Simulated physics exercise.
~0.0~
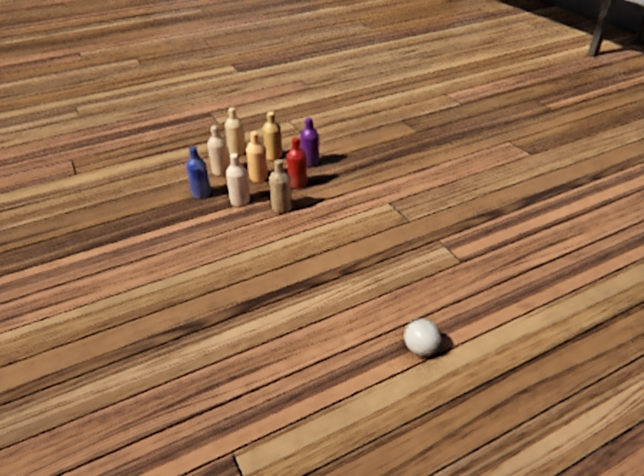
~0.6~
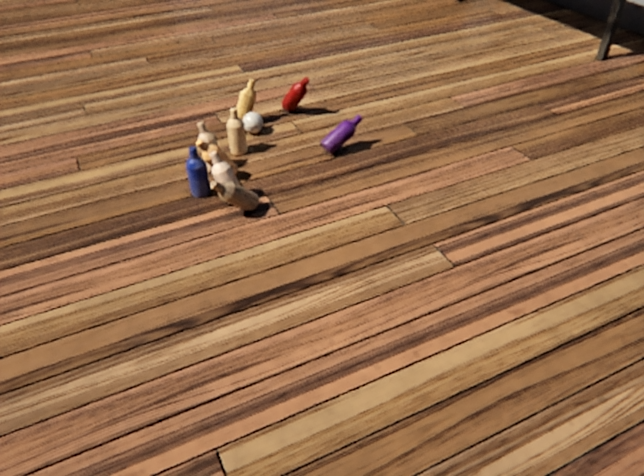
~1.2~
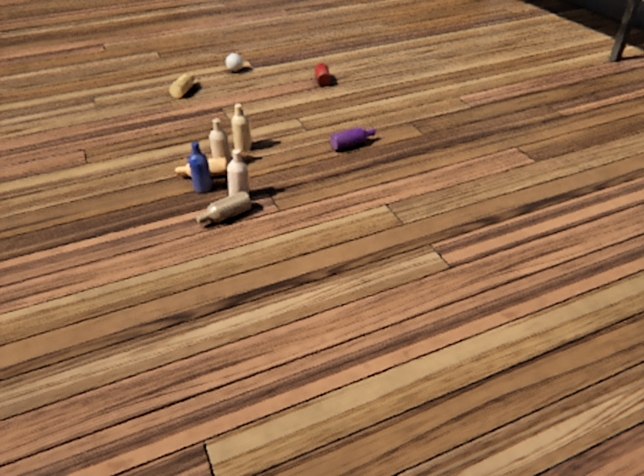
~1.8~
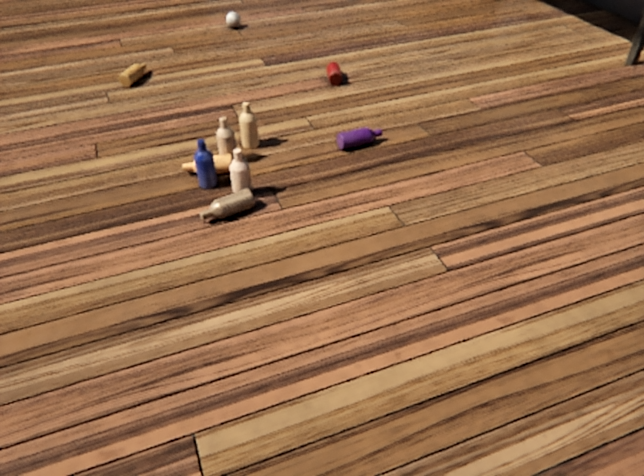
On a wooden plank floor, a pale ball rolled away into a cluster of nine bottle-shaped skittles, scattering the red and purple ones to the right, and it kept rolling toward the back, leaving five lying down while the blue one stayed standing among four upright.
